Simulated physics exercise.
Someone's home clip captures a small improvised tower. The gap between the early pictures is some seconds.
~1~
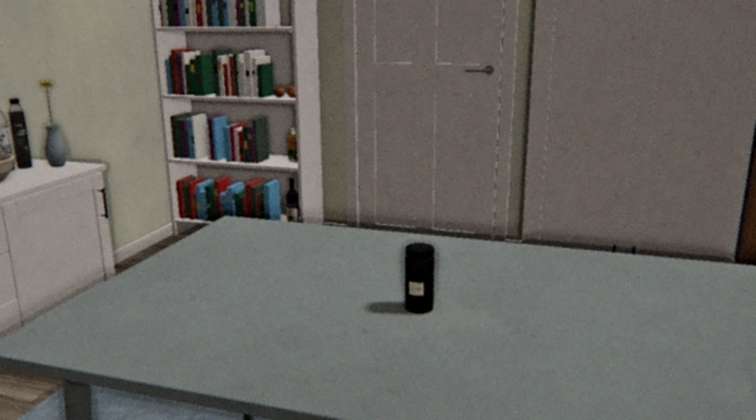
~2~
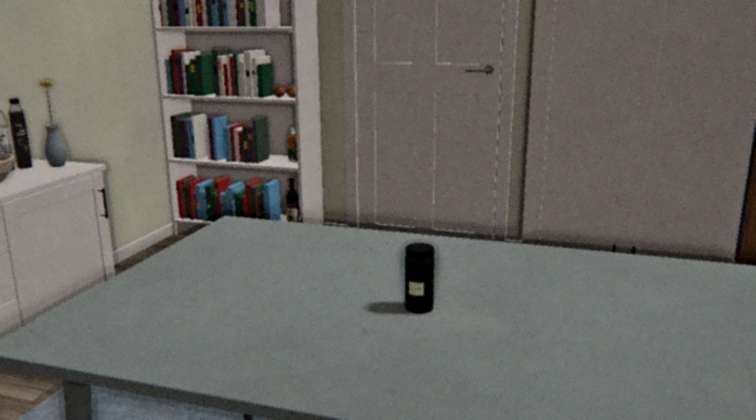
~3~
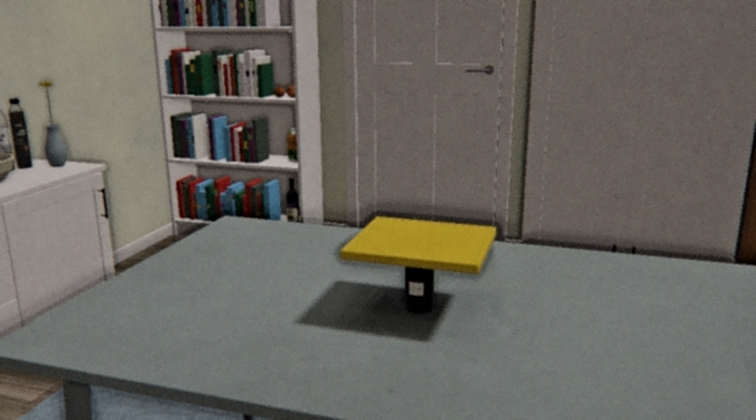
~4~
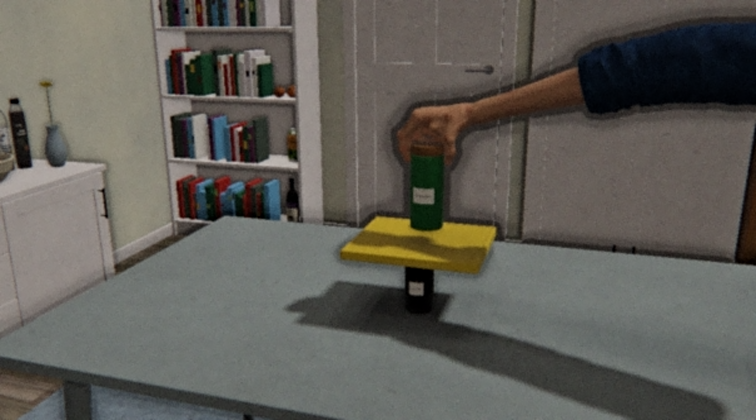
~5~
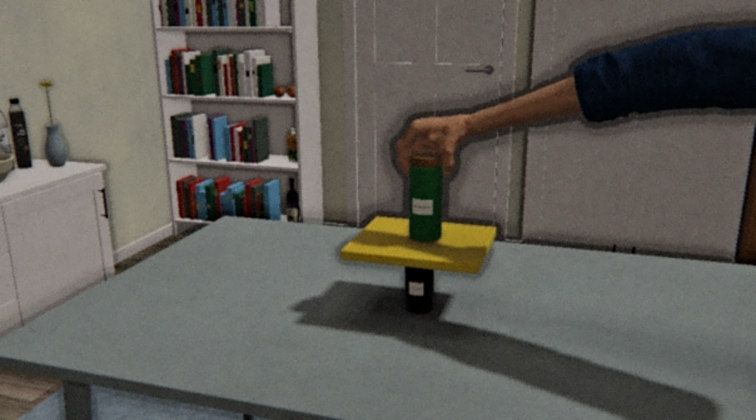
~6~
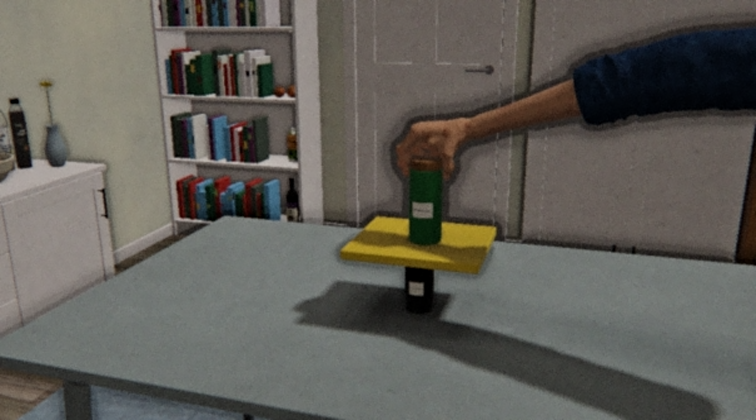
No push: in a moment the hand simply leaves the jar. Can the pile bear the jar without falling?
Yes, it bears it.
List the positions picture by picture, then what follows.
The last thing is not in view yet, in the first picture.
The last thing is not in view yet, in the second picture.
The last thing is not in view yet; yellow lid (422, 243), in the third picture.
Coming down; green jar (427, 186); yellow lid (422, 243), in the fourth picture.
Coming down; green jar (426, 197); yellow lid (422, 243), in the fifth picture.
In place under the hand; green jar (426, 200); yellow lid (422, 243), in the sixth picture.
Then, 0.20 s on from there, no change.
Then, 0.70 s on from there, green jar resting near (426, 200).
In the end, all 3 unmoved. At the end, from the last picture's camera, green jar near (426, 200). The stack stays up.
